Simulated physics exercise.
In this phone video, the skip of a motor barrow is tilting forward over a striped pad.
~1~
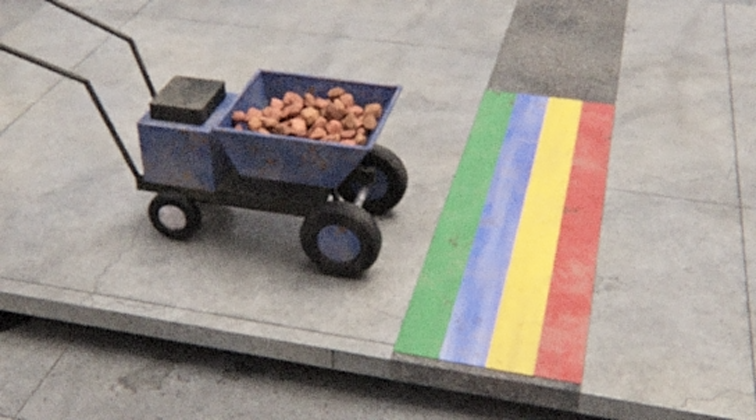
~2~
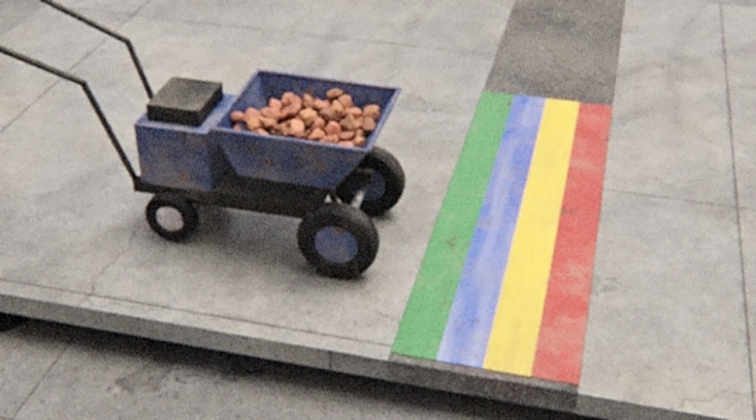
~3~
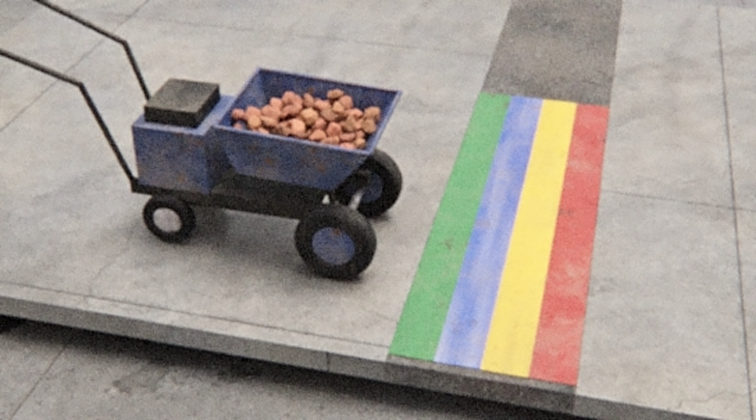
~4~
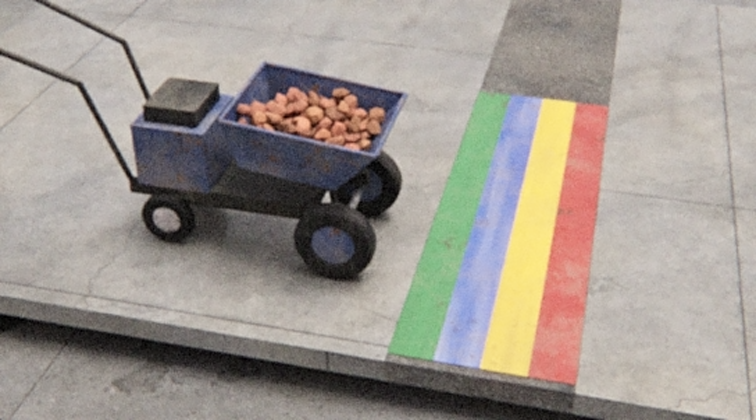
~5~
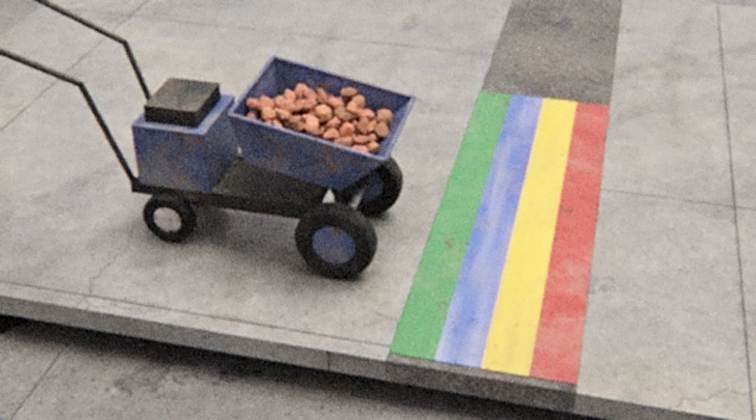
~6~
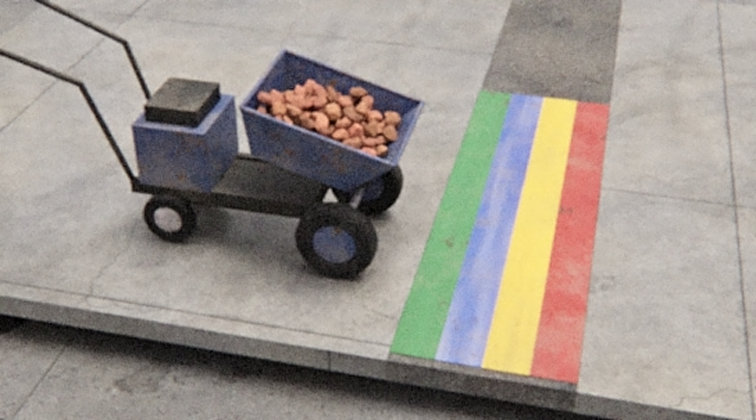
A blue motor barrow with black wheels and handles stands at the left on grey paving slabs near a raised edge, seen from above and to the side. Its skip holds reddish-brown lumps of rubble, and to the right lies a pad striped green, blue, yellow and red. The skip starts level, then tilts gradually forward to the right, its back rising clearly, while the wheels barely shift.
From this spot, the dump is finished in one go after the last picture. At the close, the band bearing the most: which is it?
It is the blue band.
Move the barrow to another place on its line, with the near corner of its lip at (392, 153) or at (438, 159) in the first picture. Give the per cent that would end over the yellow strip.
30 % for the first, 30 % for the second.
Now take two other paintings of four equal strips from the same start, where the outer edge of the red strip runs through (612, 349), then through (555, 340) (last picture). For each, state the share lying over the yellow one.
The first gives 20 %, the second 30 %.
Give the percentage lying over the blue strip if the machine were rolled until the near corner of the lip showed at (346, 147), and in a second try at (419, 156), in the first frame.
You'd see around 30 per cent the first time and around 10 per cent the second.
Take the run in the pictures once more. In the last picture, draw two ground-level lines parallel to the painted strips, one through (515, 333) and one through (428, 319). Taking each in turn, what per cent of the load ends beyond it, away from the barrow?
Close to 20 % and 80 %, in that order.
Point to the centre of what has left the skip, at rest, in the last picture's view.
Near (496, 255), more or less.
Just after the last frame, skip tipped steeply; every one in the skip.
A moment on, skip tipped steeply; almost all in the skip; just a few over the blue strip.
Further on, skip tipped right over; roughly a third in the skip; just a few over the green strip; roughly a third over the blue strip; roughly a quarter over the yellow strip; about a tenth over the red strip; just a few off the paint.
When it is over, skip tipped right over; about a tenth in the skip; about a tenth over the green strip; roughly a third over the blue strip; roughly a quarter over the yellow strip; about a tenth over the red strip; about a tenth off the paint.
